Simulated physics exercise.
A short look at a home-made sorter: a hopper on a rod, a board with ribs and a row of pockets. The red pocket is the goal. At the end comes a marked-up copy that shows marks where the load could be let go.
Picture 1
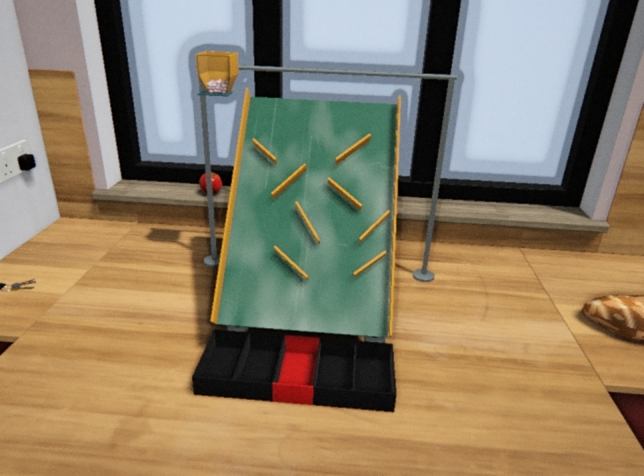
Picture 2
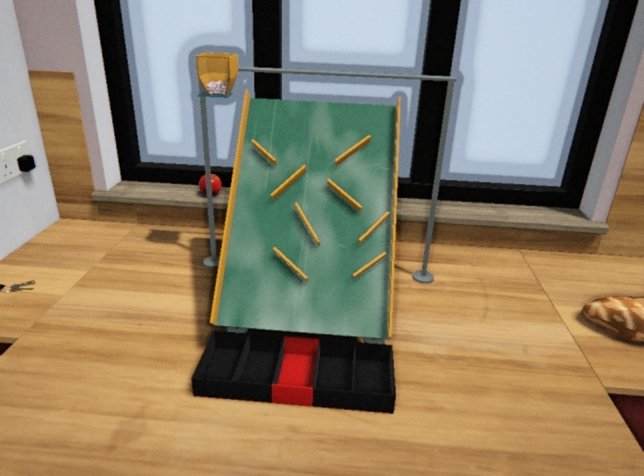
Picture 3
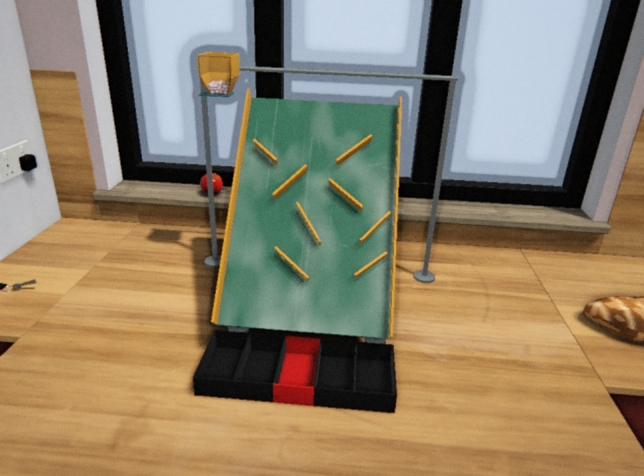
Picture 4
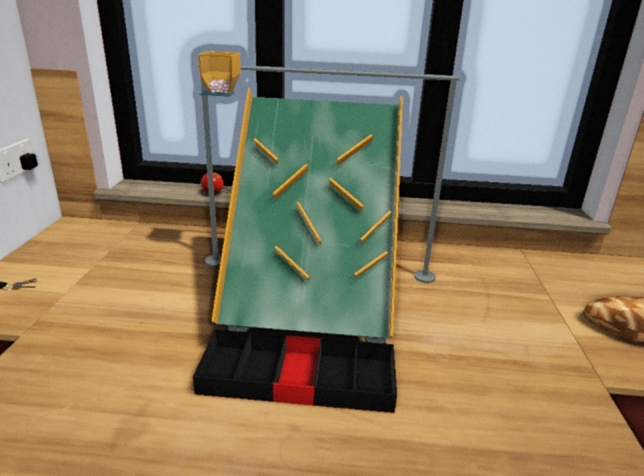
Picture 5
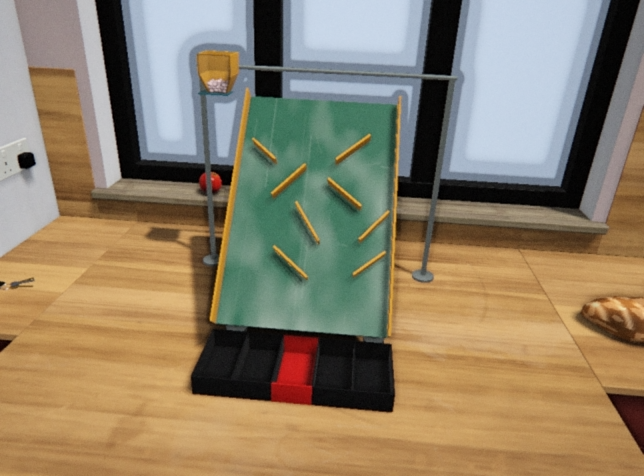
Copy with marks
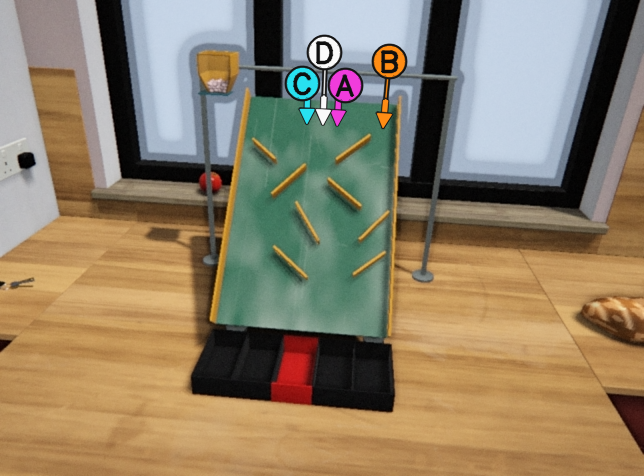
A green board with yellow ribs leaning above a row of black pockets and one red, a small hopper at upper left, nothing visibly moving.
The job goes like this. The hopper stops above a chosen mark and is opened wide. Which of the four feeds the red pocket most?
I would pick mark B.
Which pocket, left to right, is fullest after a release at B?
The third from the left.
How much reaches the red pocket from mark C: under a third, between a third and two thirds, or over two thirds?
Under a third.
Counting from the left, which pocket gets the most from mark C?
The first from the left.
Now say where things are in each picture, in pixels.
In the first picture, hopper at (219, 86), sugar pearls, door shut.
In the second picture, ribs (252, 140) to (275, 160), (336, 160) to (370, 136), (271, 195) to (305, 165).
In the third picture, ribs (329, 179) to (362, 207), (297, 203) to (320, 241), (361, 240) to (390, 212).
In the fourth picture, ribs (276, 246) to (309, 277), (355, 274) to (387, 252).
In the fifth picture, red pocket at (292, 393), number 3 of 5 from the left.
On the marked copy, mark A meets the board at (337, 119); mark B meets the board at (383, 122); mark C meets the board at (307, 118); mark D meets the board at (323, 119).
Choosing A, a stray few in the red pocket, about two thirds in other pockets, about a third outside the box.
Choosing B, about half in the red pocket, about a quarter in other pockets, about a third outside the box.
Choosing C, a stray few in the red pocket, about two thirds in other pockets, about a third outside the box.
Choosing D, a stray few in the red pocket, about half in other pockets, about half outside the box.
